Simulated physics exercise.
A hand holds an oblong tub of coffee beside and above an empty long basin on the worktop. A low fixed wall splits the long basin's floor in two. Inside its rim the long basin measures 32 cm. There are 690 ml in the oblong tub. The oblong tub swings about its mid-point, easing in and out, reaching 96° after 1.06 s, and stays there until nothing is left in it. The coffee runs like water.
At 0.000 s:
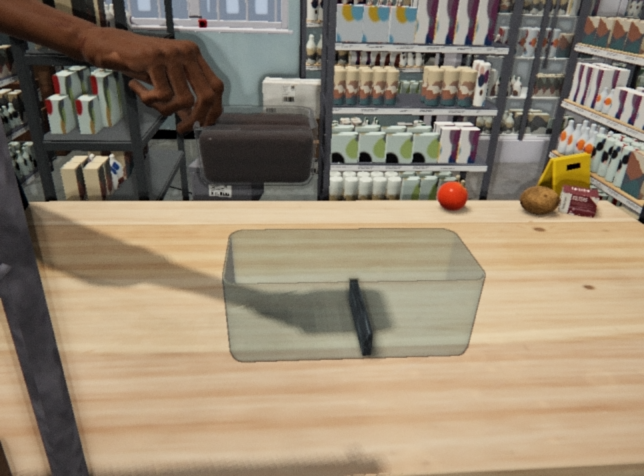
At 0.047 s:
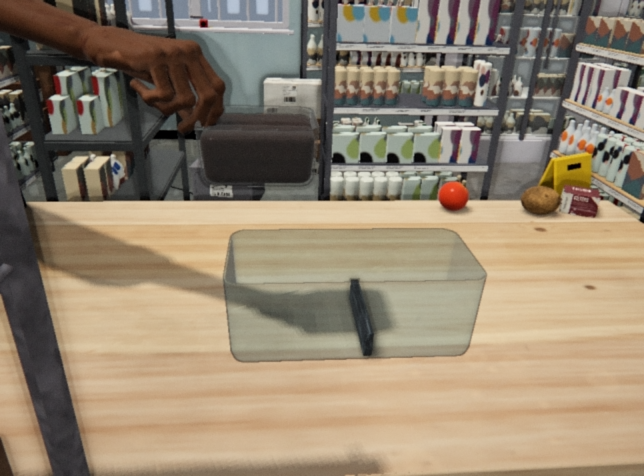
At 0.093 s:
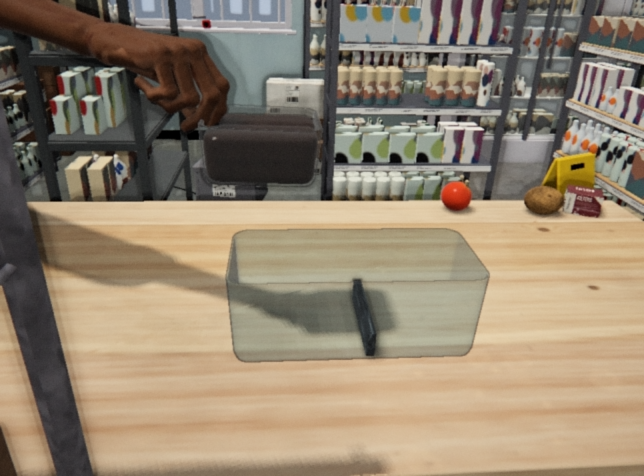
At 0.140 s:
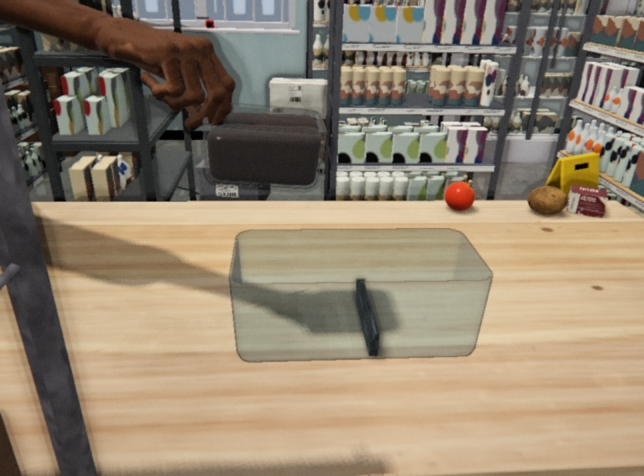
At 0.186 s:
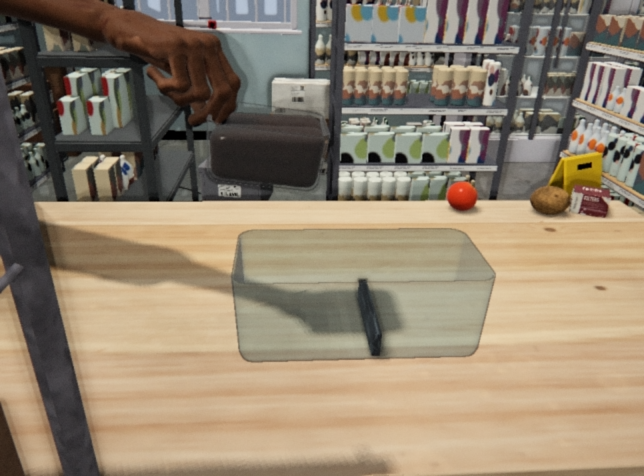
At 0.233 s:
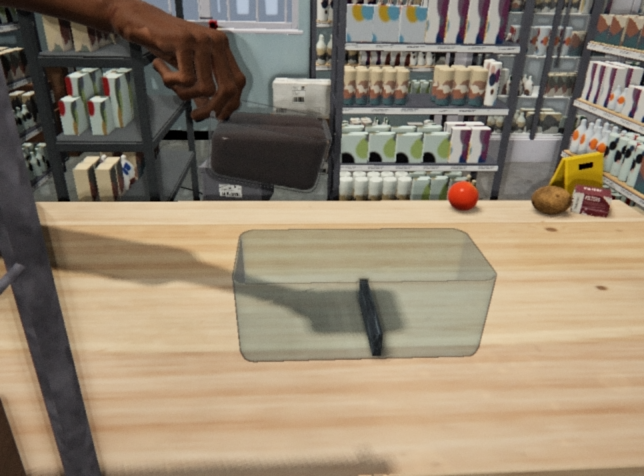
In a shop, a hand beside a dark oblong tub above an empty clear basin, the tub slowly leaning slightly to the right.
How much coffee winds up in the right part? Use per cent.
About 58 per cent.
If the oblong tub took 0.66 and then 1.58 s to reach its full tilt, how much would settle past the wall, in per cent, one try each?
In turn about 50 and 55 per cent.
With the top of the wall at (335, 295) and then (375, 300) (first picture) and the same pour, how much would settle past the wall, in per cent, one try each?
In turn about 75 and 30 per cent.
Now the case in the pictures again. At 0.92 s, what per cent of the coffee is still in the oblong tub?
Near 10 in a hundred.
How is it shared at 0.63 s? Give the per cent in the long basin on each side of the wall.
Left about 4, right about 10.
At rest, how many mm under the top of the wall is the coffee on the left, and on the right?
Some 24 mm on the left and 14 mm on the right.
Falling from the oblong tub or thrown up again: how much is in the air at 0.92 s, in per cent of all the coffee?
About 8 per cent.
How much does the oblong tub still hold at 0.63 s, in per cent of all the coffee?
About 50 per cent.
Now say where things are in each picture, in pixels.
It leans 0°; its right rim is at (314, 119); the coffee meets the walls at (203, 124) and (311, 125); the long basin's rim runs from (227, 256) to (469, 253); the wall's top is at (360, 305), in the first picture.
It leans 0°; its right rim is at (315, 120); the coffee meets the walls at (204, 124) and (313, 126), in the second picture.
It leans 2°; its right rim is at (318, 121); the coffee meets the walls at (207, 124) and (316, 126), in the third picture.
It leans 4°; its right rim is at (322, 124); the coffee meets the walls at (211, 123) and (320, 127), in the fourth picture.
It leans 7°; its right rim is at (325, 127); the coffee meets the walls at (215, 124) and (322, 127), in the fifth picture.
It leans 11°; its right rim is at (327, 131); the coffee meets the walls at (217, 124) and (325, 128), in the sixth picture.
Then, 0.63 s in, the tilt is 62° and 49 per cent is still to pour, 4 is left of the wall and 10 right of it.
Then, 0.92 s in, the tilt is 92° and 10 per cent is still to pour, 21 is left of the wall and 59 right of it.
Then, 1.23 s in, the tilt is 96° and 2 per cent is still to pour, 35 is left of the wall and 59 right of it.
Then, 1.56 s in, the tilt is 96° and 0 per cent is still to pour, 39 is left of the wall and 58 right of it.
Finally, 39 per cent lies left of the wall, 58 right of it and 3 outside.
